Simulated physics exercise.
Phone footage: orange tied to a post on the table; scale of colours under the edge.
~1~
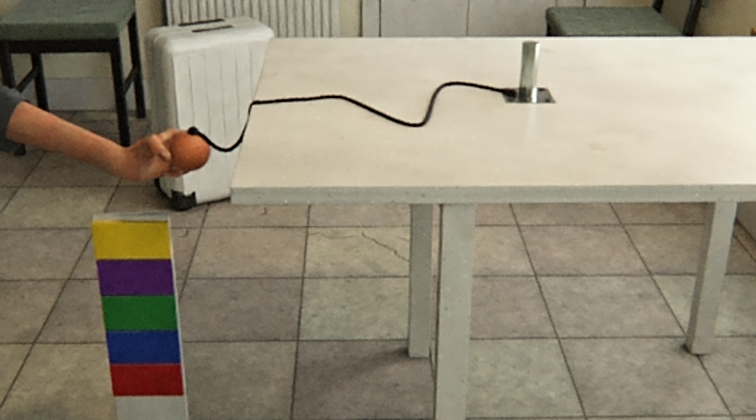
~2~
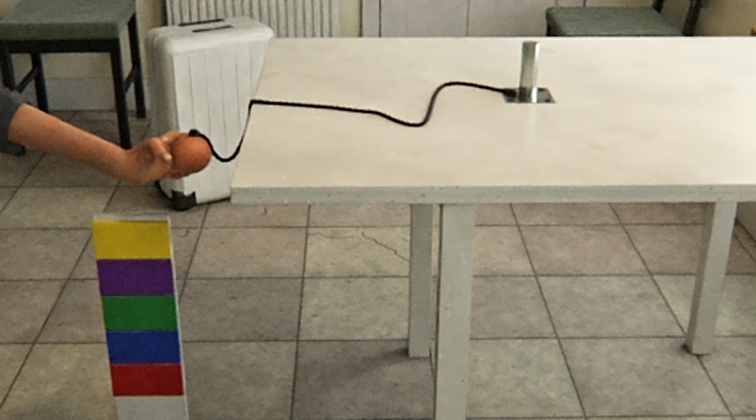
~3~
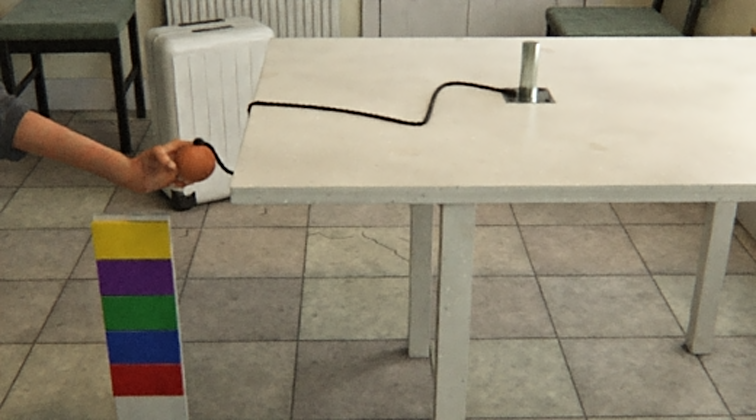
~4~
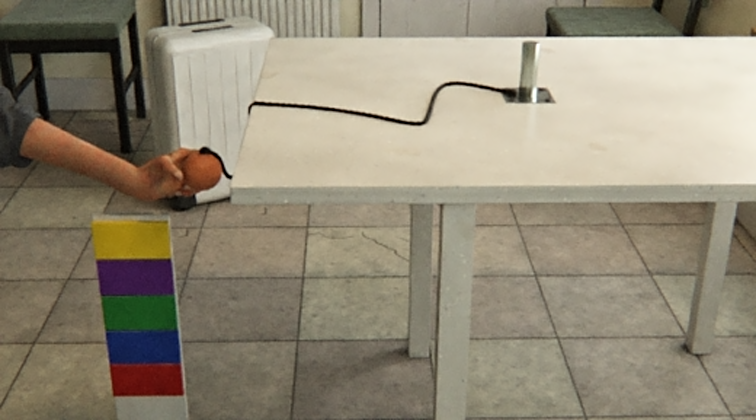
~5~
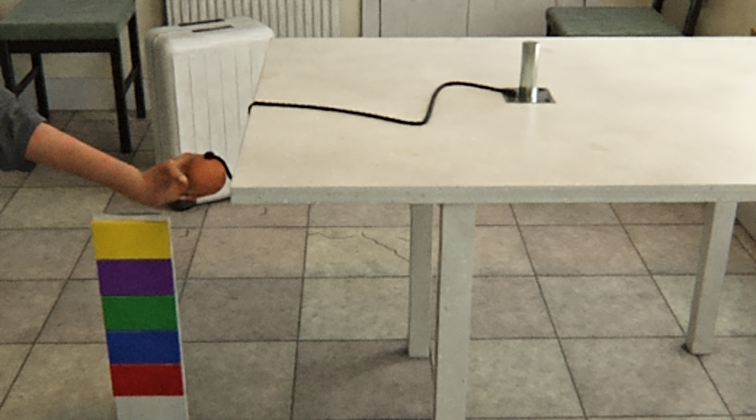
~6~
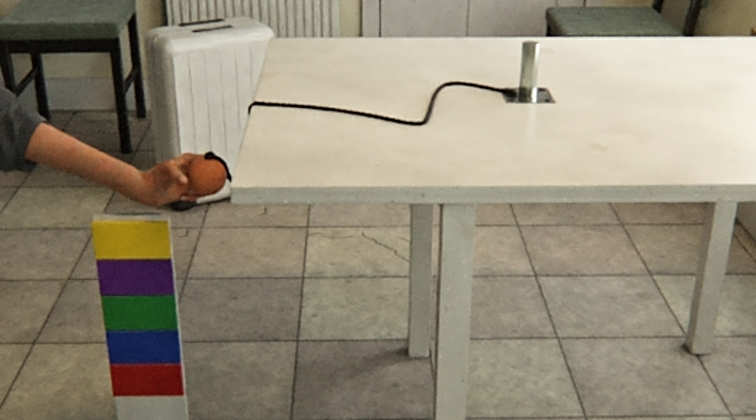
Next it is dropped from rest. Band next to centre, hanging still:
Blue.
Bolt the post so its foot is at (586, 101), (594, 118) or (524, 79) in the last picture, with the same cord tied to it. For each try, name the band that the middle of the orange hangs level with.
Readings, in order: Green - green - blue.
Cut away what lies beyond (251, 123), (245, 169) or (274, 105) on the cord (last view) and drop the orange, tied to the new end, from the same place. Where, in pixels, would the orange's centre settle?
In order, roughly (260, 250), (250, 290) and (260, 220).
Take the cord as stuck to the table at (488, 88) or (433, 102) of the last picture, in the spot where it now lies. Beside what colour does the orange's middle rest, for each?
Blue, then green.
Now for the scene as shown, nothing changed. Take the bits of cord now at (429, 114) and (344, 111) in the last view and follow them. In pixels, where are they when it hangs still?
Around (340, 98); the other one around (253, 126).
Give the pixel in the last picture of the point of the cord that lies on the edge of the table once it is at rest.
It is around (364, 114).
Soon after, orange near (288, 324); level with blue.
Then, orange near (257, 330); level with blue.
At rest, orange near (268, 334); level with blue. The blue one.
